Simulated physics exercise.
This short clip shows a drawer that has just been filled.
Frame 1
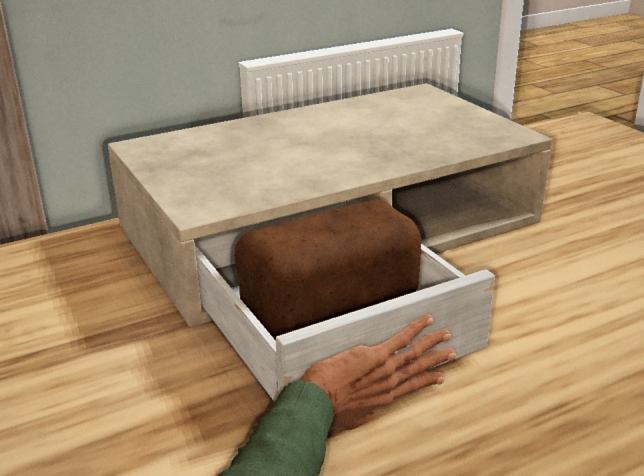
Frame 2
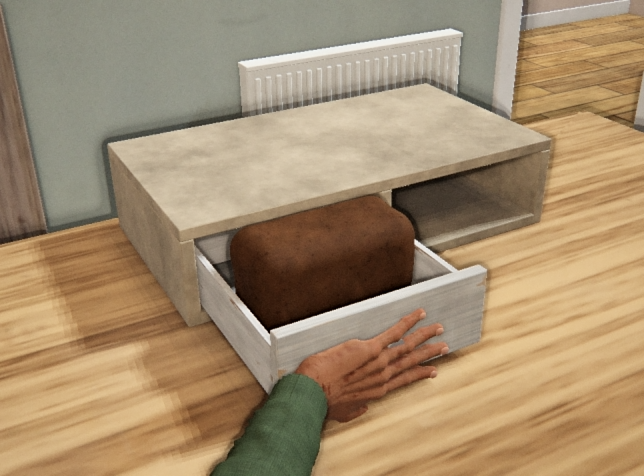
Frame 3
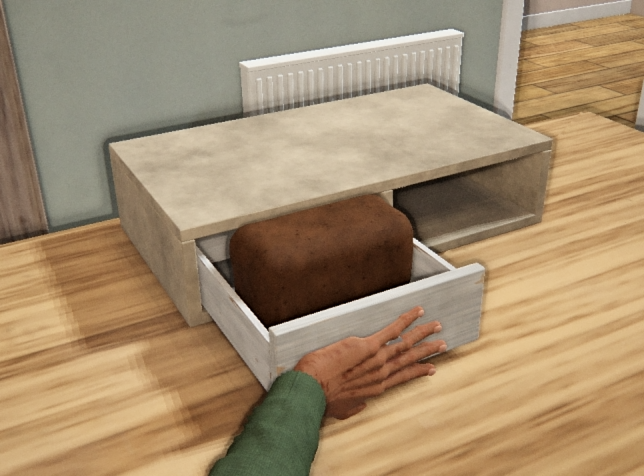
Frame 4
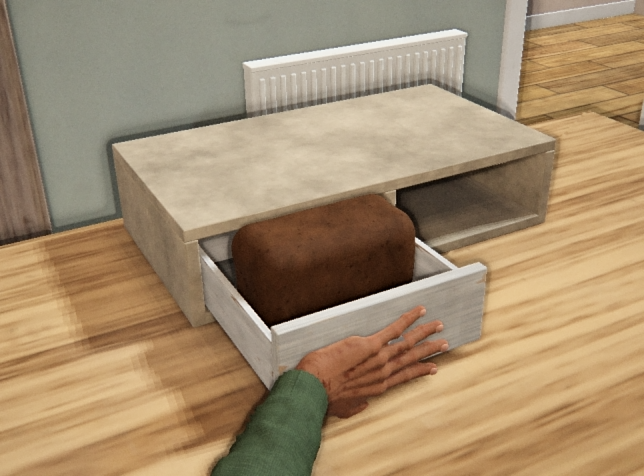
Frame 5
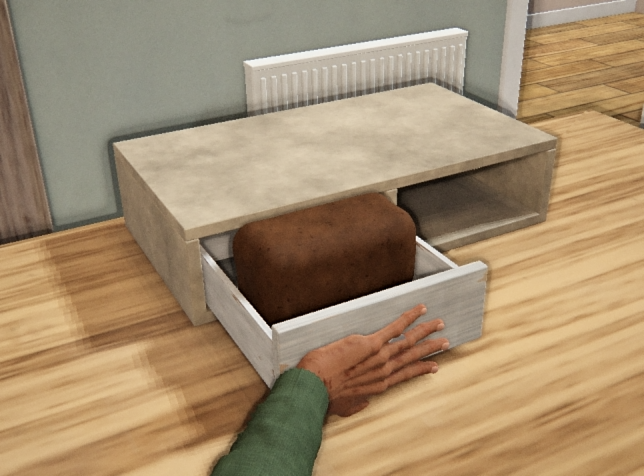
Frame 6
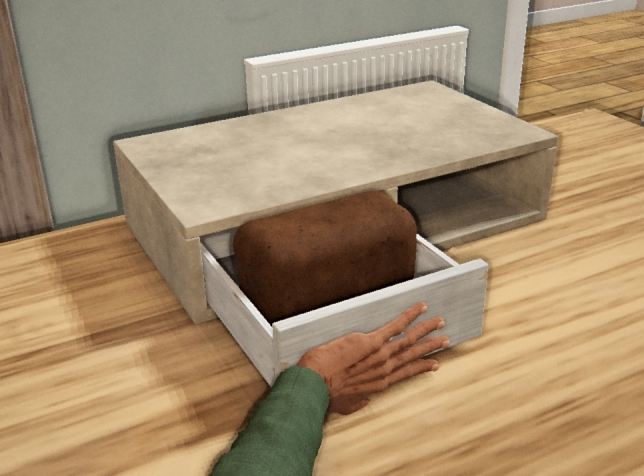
A hand in a green sleeve, pressed against the front of a pale open drawer holding a brown loaf, pushes it slightly inward toward the low, stone-coloured chest. The drawer then stays almost still, wide open, with the hand resting on its front and the loaf inside.
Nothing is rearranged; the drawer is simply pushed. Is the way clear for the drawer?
Result: Drawer sticks.
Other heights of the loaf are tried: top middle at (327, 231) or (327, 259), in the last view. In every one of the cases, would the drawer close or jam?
Try one: Held open; try two: Fully closed.
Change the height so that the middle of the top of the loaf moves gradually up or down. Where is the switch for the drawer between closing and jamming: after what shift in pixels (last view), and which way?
Down by roughly 20 pixels.
Then, 0.28 s later than the last frame, drawer starting in.
Then, 0.58 s later than the last frame, drawer about half in.
When it is over, the drawer will not close.
